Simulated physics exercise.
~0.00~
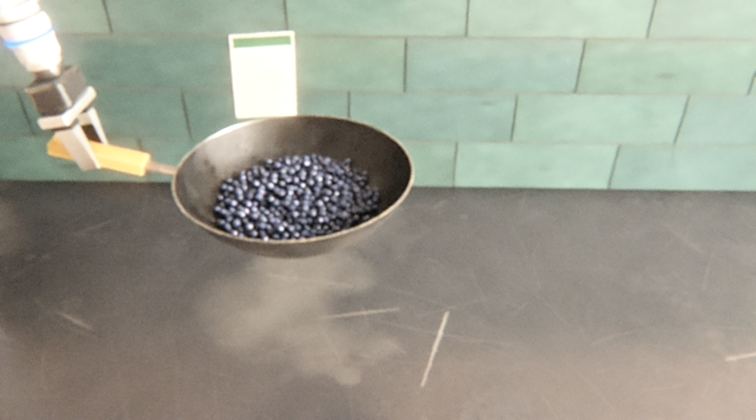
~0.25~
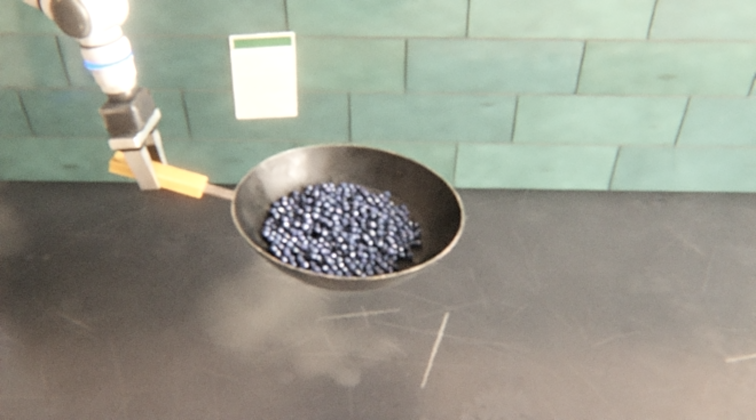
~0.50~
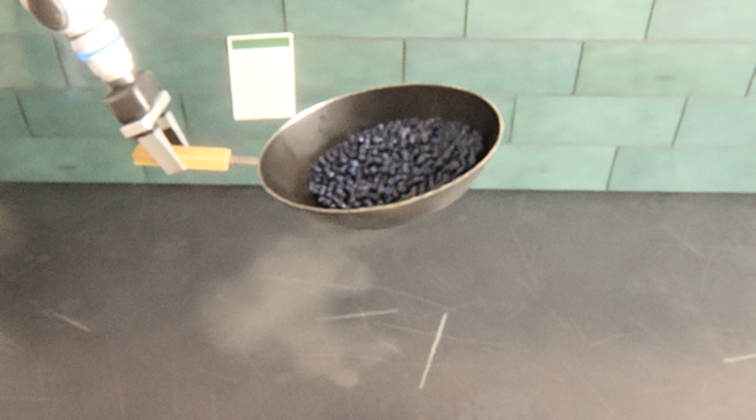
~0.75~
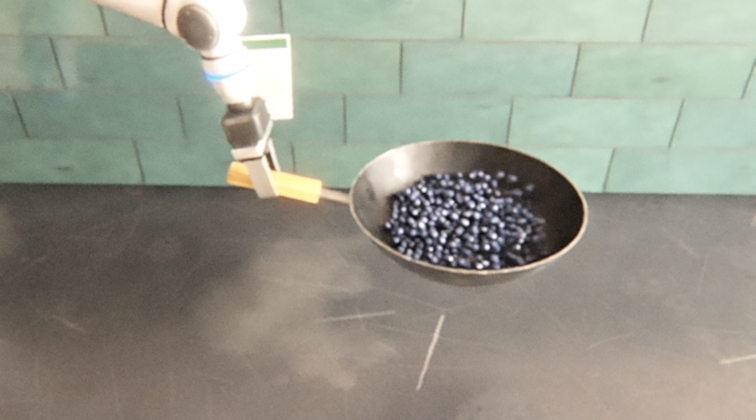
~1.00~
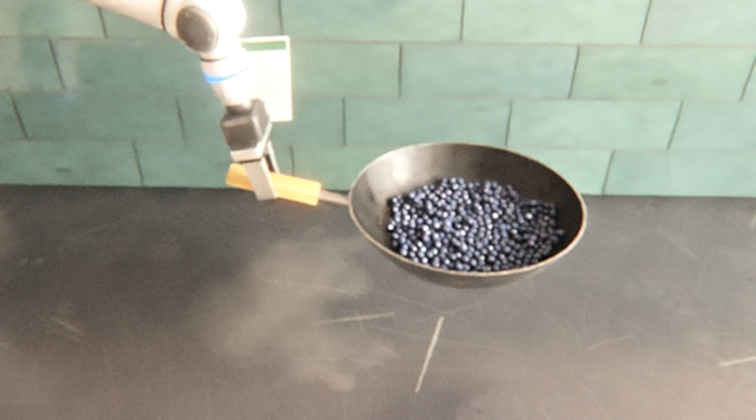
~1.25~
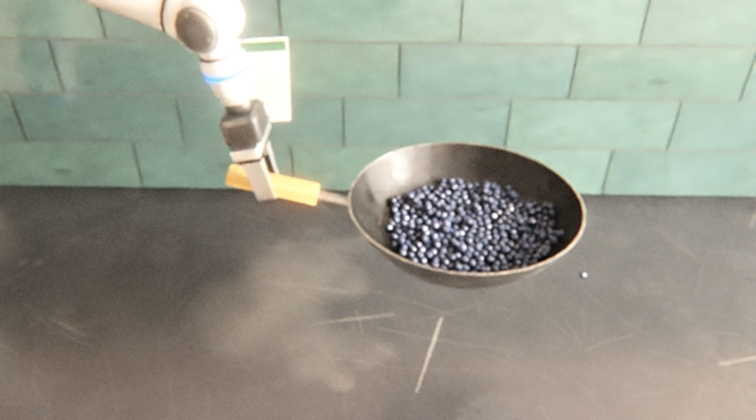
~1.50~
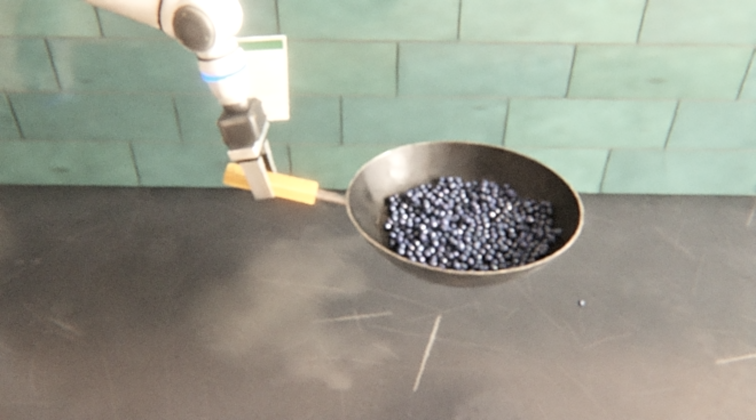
A robot arm grips a dark frying pan by its yellow-orange handle, holding a heap of small, dark blue beads above a dark, scratched countertop in front of green tiles. The arm carries the pan to the right and slightly down, then lifts it farther right while tipping it so the far side rises. It swings down and right again, levels the pan, and stops. The beads shift toward the right side and settle. One bead appears outside the right rim and drops toward the counter, while the rest stay in the pan.
